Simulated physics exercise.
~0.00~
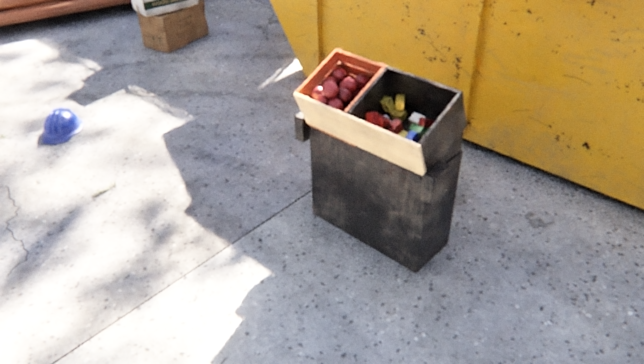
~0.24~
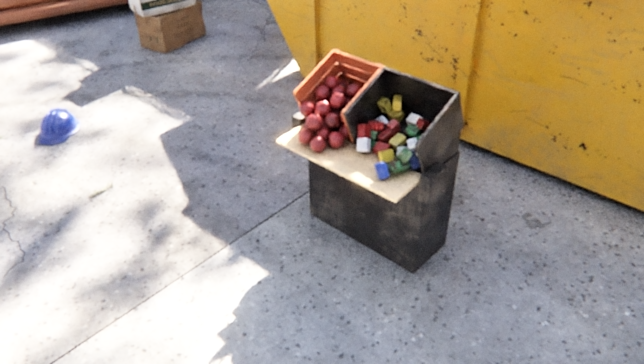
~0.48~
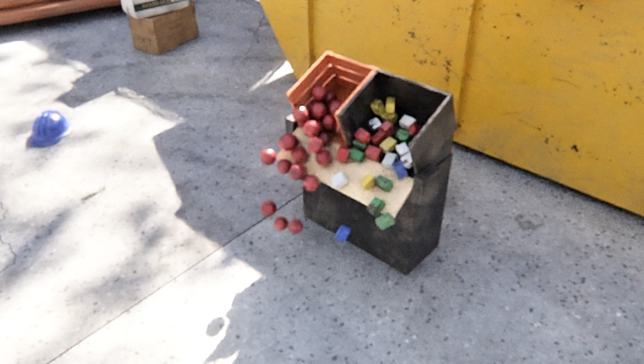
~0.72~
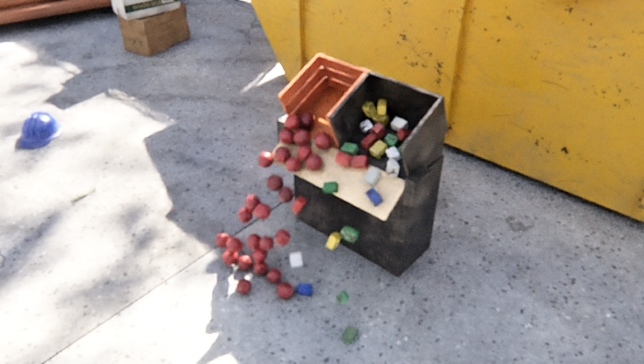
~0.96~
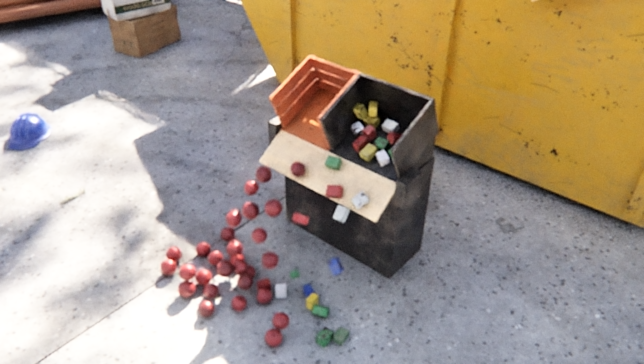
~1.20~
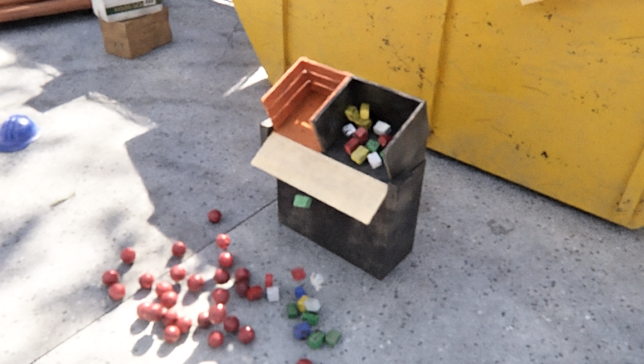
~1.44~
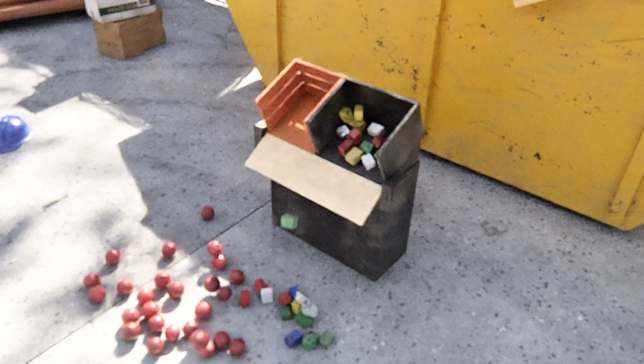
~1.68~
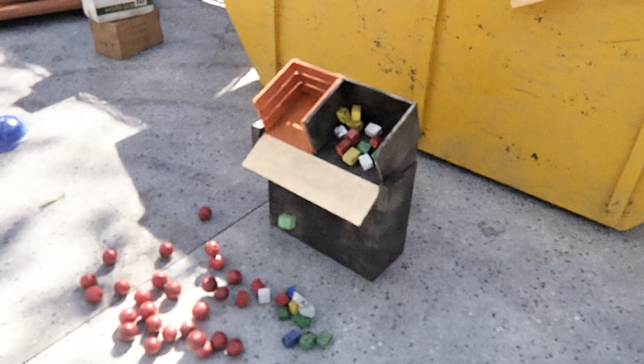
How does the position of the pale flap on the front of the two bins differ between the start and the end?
At the start the flap stands up, leaning against the front of the bins and holding the goods in. By the end it has swung over on its bottom edge and hangs open, sloping outward and down.
